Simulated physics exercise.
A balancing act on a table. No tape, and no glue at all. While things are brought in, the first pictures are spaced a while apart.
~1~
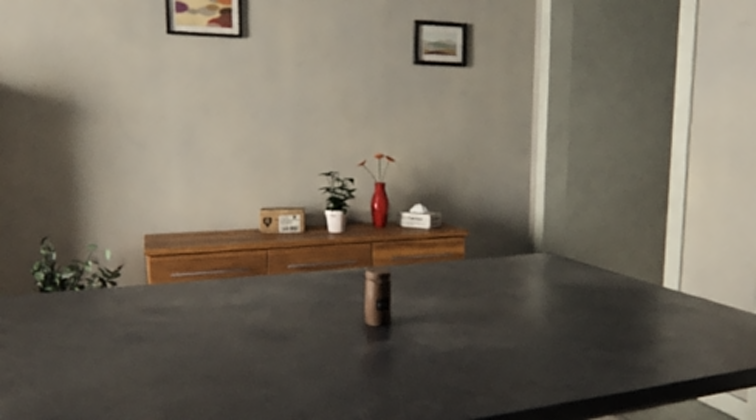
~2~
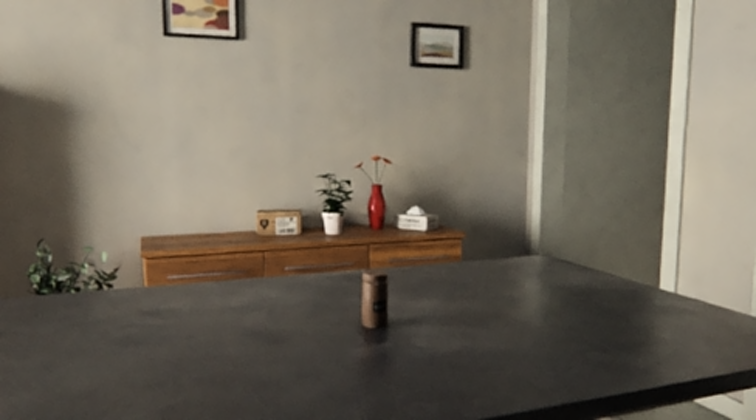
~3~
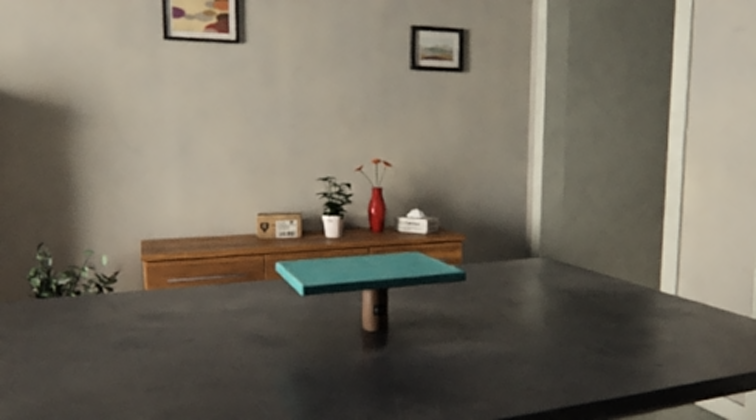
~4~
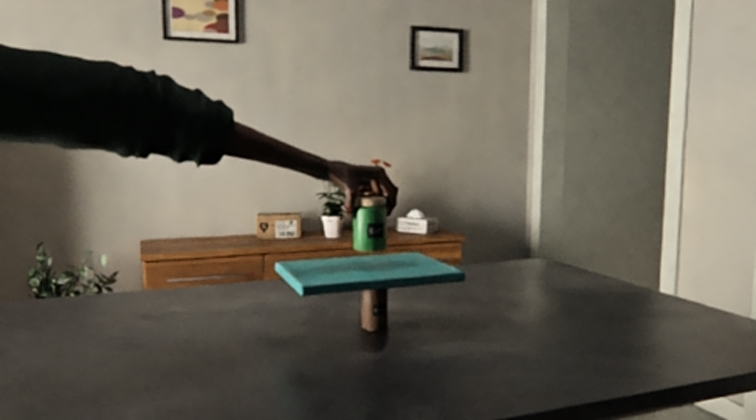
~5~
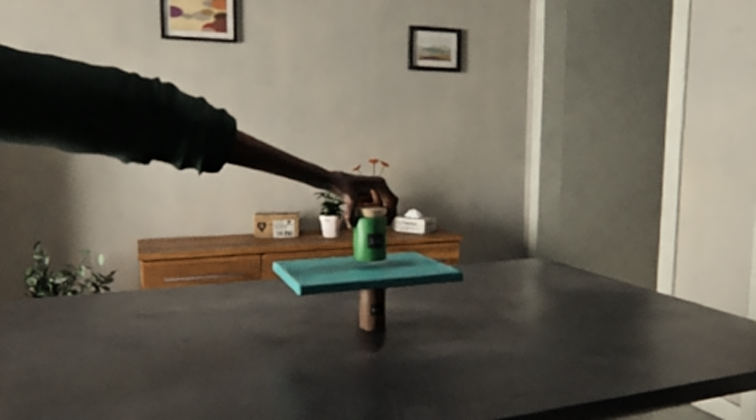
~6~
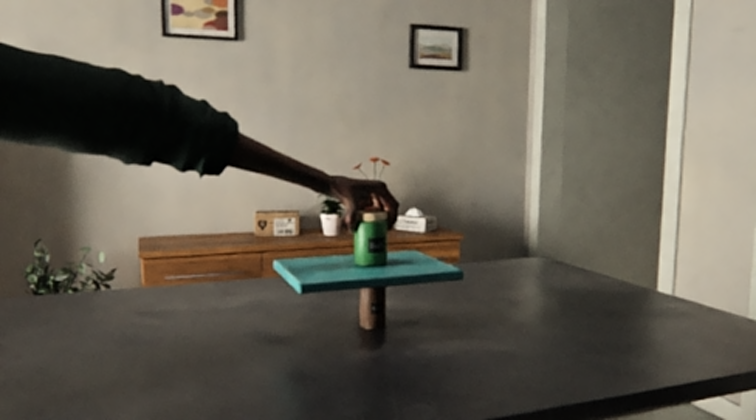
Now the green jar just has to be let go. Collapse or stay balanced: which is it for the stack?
Will stay.
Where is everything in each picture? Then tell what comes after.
The last thing is not in view yet; brown shaker (378, 297), in the first frame.
The last thing is not in view yet; brown shaker (375, 299), in the second frame.
The last thing is not in view yet; brown shaker (375, 302), in the third frame.
On its way; green jar (370, 223); brown shaker (375, 302), in the fourth frame.
On its way; green jar (370, 233); brown shaker (373, 302), in the fifth frame.
Set down, still held; green jar (371, 238); brown shaker (373, 300), in the sixth frame.
Then, 0.40 s past the last view, nothing moves.
Then, 1.30 s past the last view, green jar resting near (371, 238).
Finally, all 3 still in place. Final places as the last picture's camera would see them, green jar near (371, 238). The stack stays up.
